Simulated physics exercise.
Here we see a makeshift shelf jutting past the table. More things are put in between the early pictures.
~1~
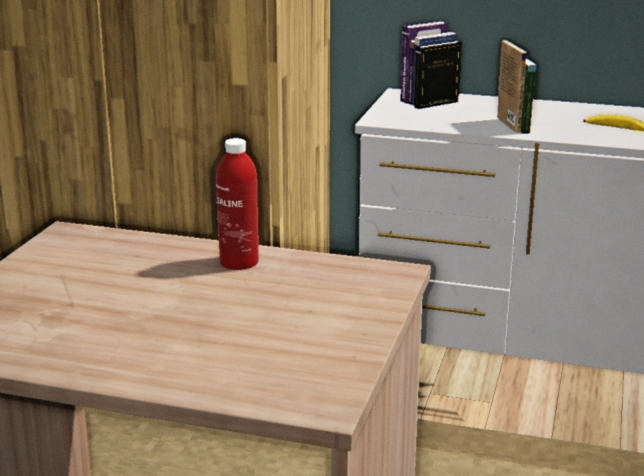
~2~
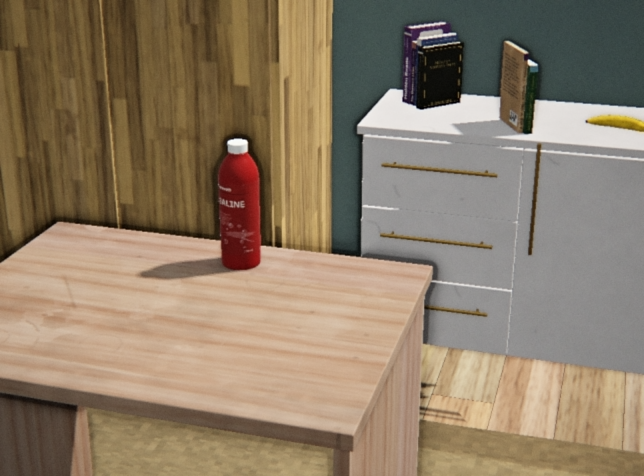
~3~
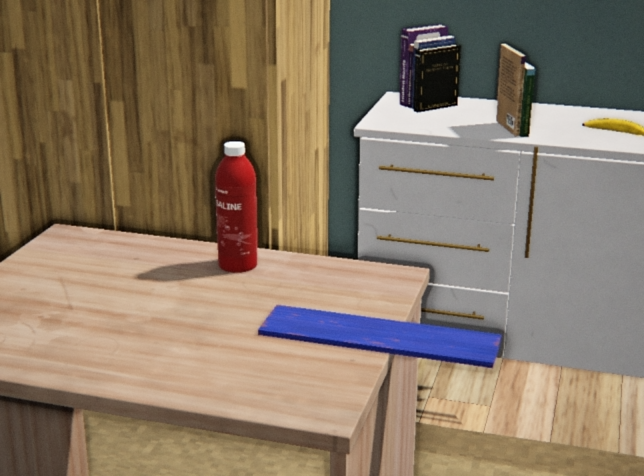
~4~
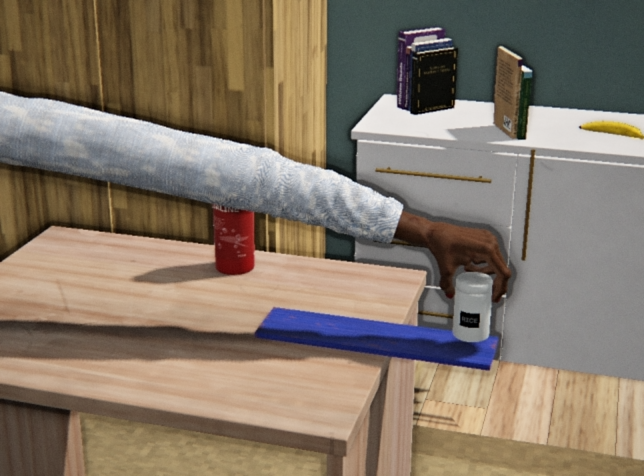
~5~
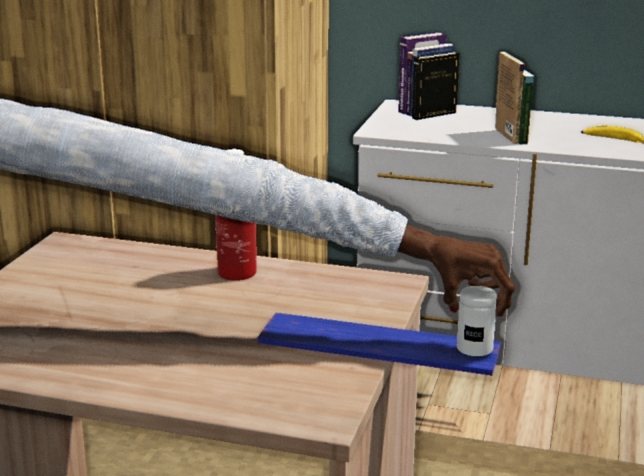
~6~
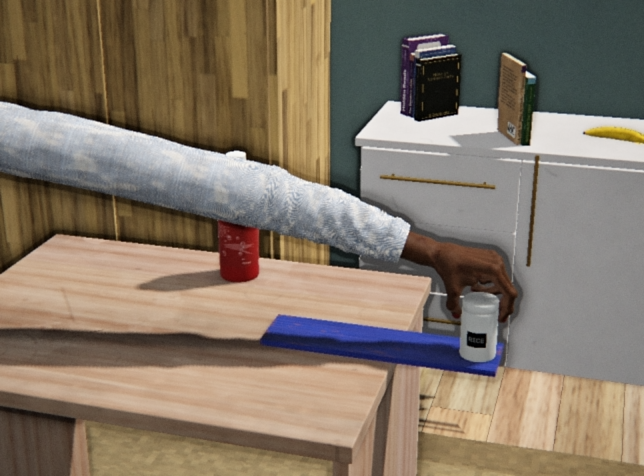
A blue plank appears on the wooden table beside a red bottle, its right end sticking out past the table's edge. An arm in a pale blue sleeve then reaches in from the left, holding a white jar above the overhanging end. The hand lowers the jar onto the plank and keeps hold of it.
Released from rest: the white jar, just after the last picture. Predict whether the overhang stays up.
Most likely it will topple.
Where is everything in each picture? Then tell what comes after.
In the first picture, the last thing is not in view yet; red bottle (237, 204).
In the second picture, the last thing is not in view yet; red bottle (239, 204).
In the third picture, the last thing is not in view yet; red bottle (236, 206).
The fourth picture shows coming down; white jar (473, 307).
The fifth picture shows coming down; white jar (477, 321).
The sixth picture shows set down, still held; white jar (479, 327).
Then, 0.50 s past the last view, white jar now down on the floor or falling; blue plank rocked 63° from its first pose.
Then, 0.60 s past the last view, blue plank now down on the floor or falling.
Then, 0.80 s past the last view, things are still on the move.
Then, 0.90 s past the last view, as before.
Finally, down on the floor or falling, blue plank and white jar; red bottle still in place. The plank tips off the edge.
